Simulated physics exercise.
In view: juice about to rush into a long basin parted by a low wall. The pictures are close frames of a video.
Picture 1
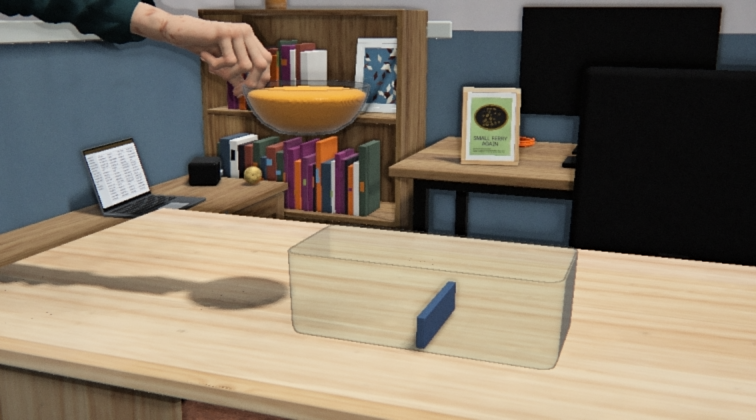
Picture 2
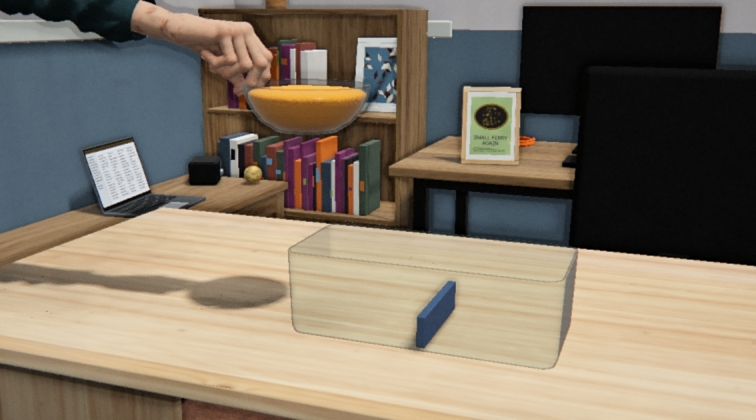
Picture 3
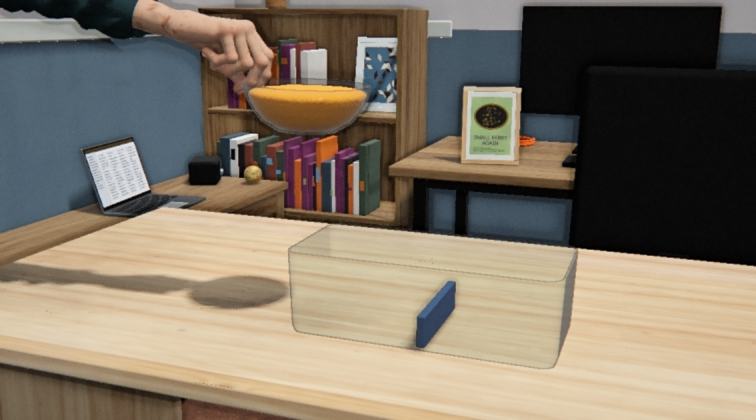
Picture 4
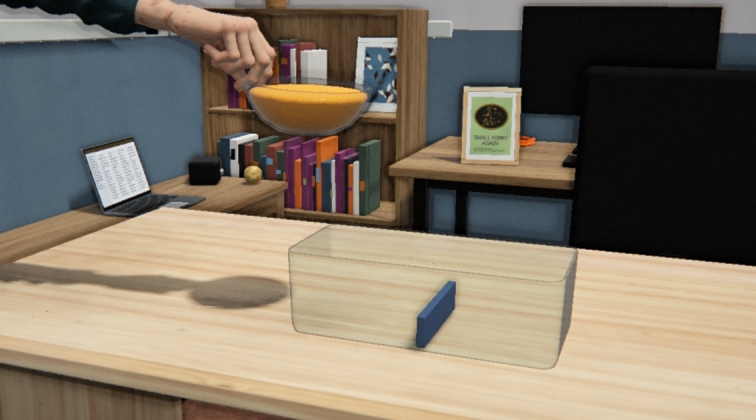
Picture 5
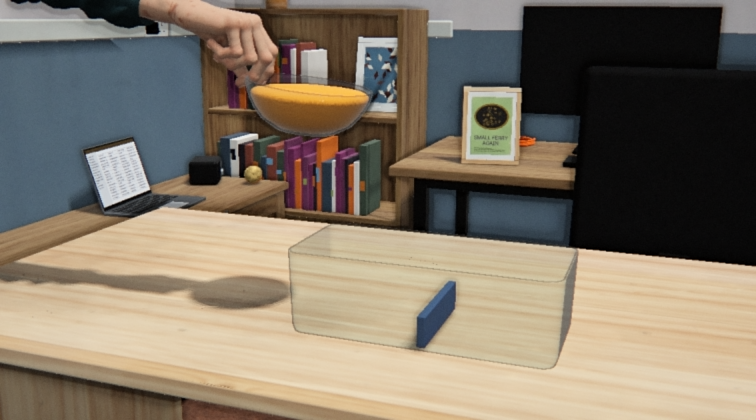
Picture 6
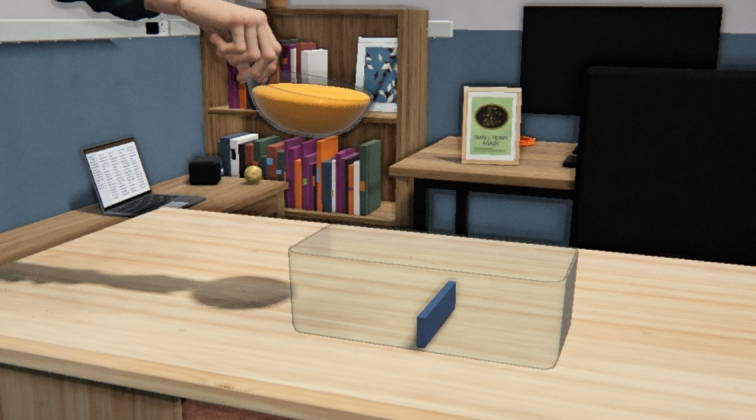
A hand slowly tilts a clear bowl of orange juice slightly rightward above a long basin.
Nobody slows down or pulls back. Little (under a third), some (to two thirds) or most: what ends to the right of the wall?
The share right of the wall is not even a third.
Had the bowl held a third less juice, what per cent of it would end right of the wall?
Near 5 %.
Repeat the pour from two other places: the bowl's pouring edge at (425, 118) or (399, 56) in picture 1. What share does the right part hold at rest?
The first gives 80 %, the second 70 %.
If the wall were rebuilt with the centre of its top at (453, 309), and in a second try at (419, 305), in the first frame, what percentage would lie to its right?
Near 10 % and 50 %.
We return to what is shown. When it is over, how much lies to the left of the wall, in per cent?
It comes to 85 per cent or so.
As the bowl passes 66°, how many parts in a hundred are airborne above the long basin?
Some 55 per cent.
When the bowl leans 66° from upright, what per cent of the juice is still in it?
Roughly 30 in a hundred.
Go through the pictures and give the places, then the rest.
Tilt 0°; pouring edge (365, 89); surface from (256, 90) to (364, 95); the long basin's rim runs from (310, 238) to (571, 266); the wall's top is at (438, 300), in the first frame.
Tilt 0°; pouring edge (365, 89); surface from (256, 89) to (364, 94), in the second frame.
Tilt 2°; pouring edge (366, 90); surface from (257, 88) to (364, 95), in the third frame.
Tilt 4°; pouring edge (367, 93); surface from (258, 87) to (365, 96), in the fourth frame.
Tilt 7°; pouring edge (368, 97); surface from (260, 87) to (367, 98), in the fifth frame.
Tilt 11°; pouring edge (368, 101); surface from (261, 86) to (368, 99), in the sixth frame.
A moment on, the bowl is tipped part way and 31 per cent is still to pour, 15 is left of the wall and 0 right of it.
Next, the bowl is tipped on its side and 1 per cent is still to pour, 84 is left of the wall and 9 right of it.
Then the bowl is tipped on its side and 0 per cent is still to pour, 87 is left of the wall and 11 right of it.
Later the bowl is tipped on its side and 0 per cent is still to pour, 85 is left of the wall and 13 right of it.
Finally, 85 per cent lies left of the wall, 13 right of it and 2 outside.
